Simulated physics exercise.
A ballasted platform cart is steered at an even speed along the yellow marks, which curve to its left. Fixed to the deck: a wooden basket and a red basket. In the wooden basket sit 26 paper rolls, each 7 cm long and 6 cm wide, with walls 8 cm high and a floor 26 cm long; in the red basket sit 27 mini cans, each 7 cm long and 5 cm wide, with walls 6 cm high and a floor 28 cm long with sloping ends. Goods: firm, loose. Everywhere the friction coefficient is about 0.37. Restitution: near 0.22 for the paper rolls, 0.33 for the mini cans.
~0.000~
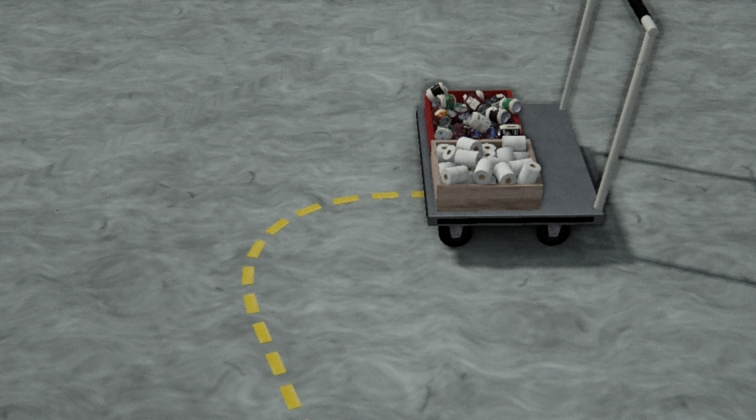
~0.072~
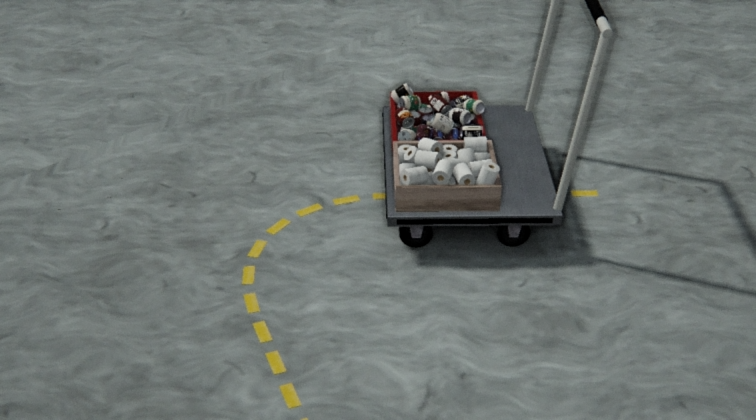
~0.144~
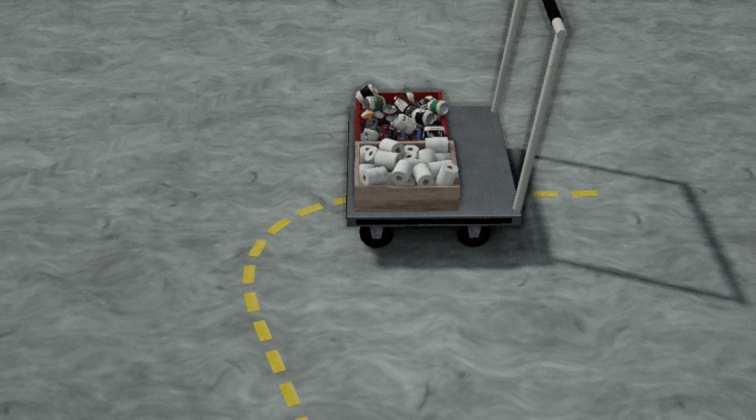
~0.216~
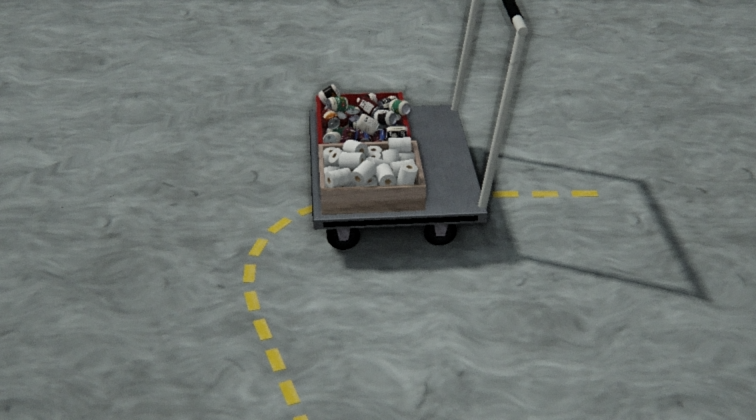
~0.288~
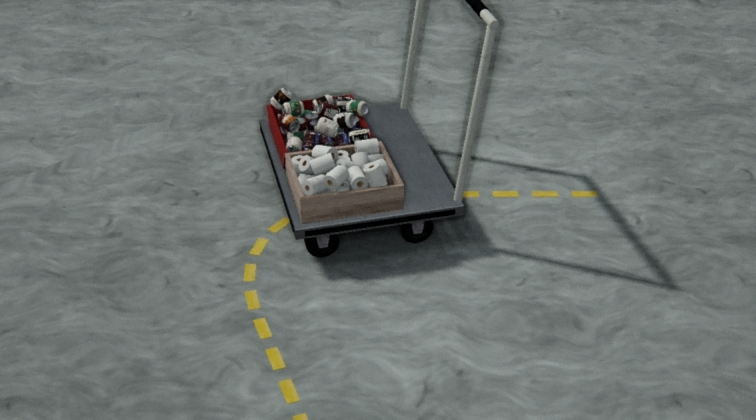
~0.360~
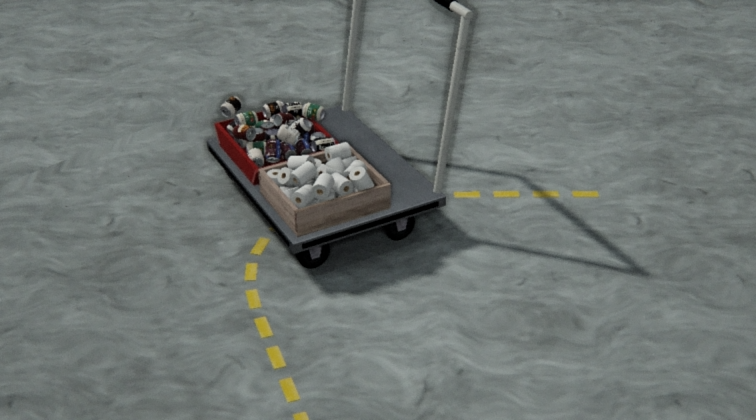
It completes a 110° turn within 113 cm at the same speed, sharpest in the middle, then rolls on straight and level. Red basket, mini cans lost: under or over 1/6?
Over 1/6.
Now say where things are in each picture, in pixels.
In the first frame (places track the rim corner closest to us here, unless another is named; the camera moves round a little), red basket (by its farthest rim corner) (509, 90); wooden basket (439, 185); heading changed by 0°, 0 cm rolled; all still inside.
The second frame shows red basket (475, 91); wooden basket (398, 185); heading changed by 0°, 13 cm rolled.
The third frame shows red basket (440, 92); wooden basket (357, 185); heading changed by 0°, 26 cm rolled.
The fourth frame shows red basket (400, 92); wooden basket (323, 188); heading changed by 4°, 38 cm rolled.
The fifth frame shows red basket (350, 95); wooden basket (302, 197); heading changed by 14°, 51 cm rolled.
The sixth frame shows red basket (295, 103); wooden basket (296, 210); heading changed by 29°, 64 cm rolled; 2 out, the lowest can at (314, 112).
After 0.46 s, the wooden basket has all 26 and the red basket is down by 2 of 27.
After 0.59 s, the wooden basket has all 26 and the red basket is down by 7 of 27.
After 0.78 s, the wooden basket has all 26 and the red basket is down by 11 of 27.
When it is over (at 1.24 s), the wooden basket has all 26 and the red basket is down by 12 of 27. Asked share, 12 of 27, 44 per cent.
